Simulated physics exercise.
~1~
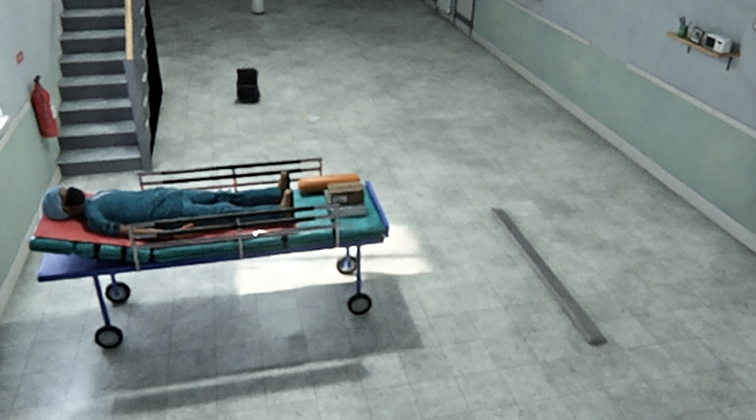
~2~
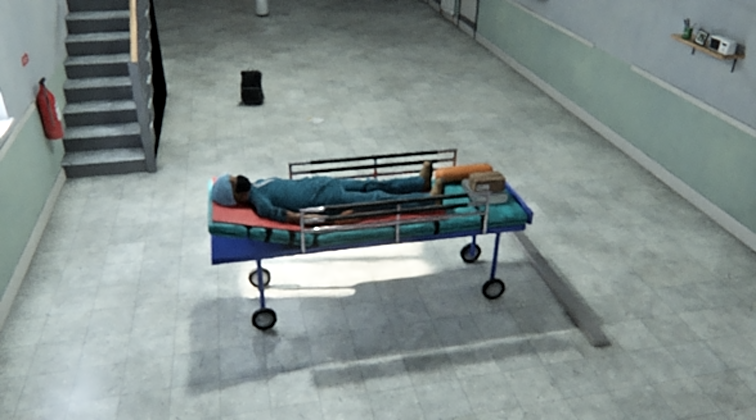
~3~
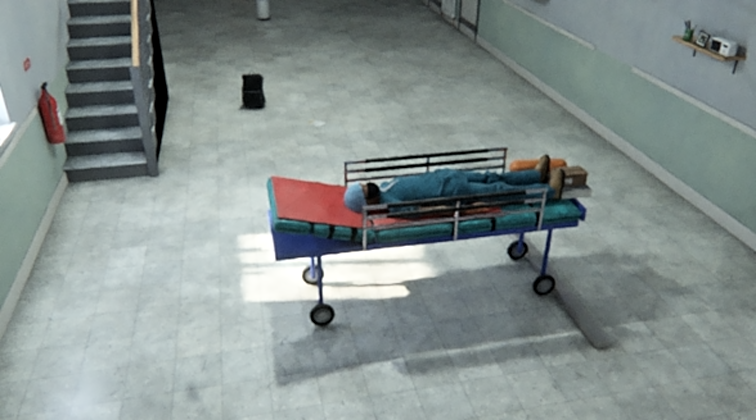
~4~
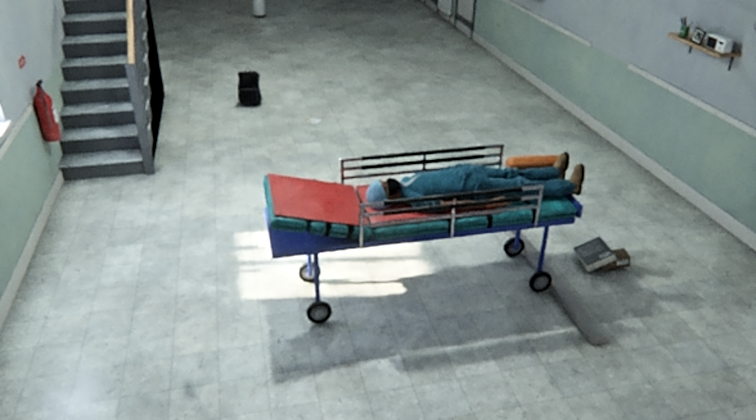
At first, a person in blue-green clothes lies on a wheeled gurney at the left of a tiled hall, with an orange cylinder, a brown box and a grey folder loose by the feet. The gurney rolls right towards a long grey sill on the floor, carrying everything along. It comes to a halt at the sill, staying level, while the person slides towards the foot end, baring the red surface behind the head. The person edges slightly further, and the box and folder drop off the end. They finish on the floor at the right, while the orange cylinder stays aboard.
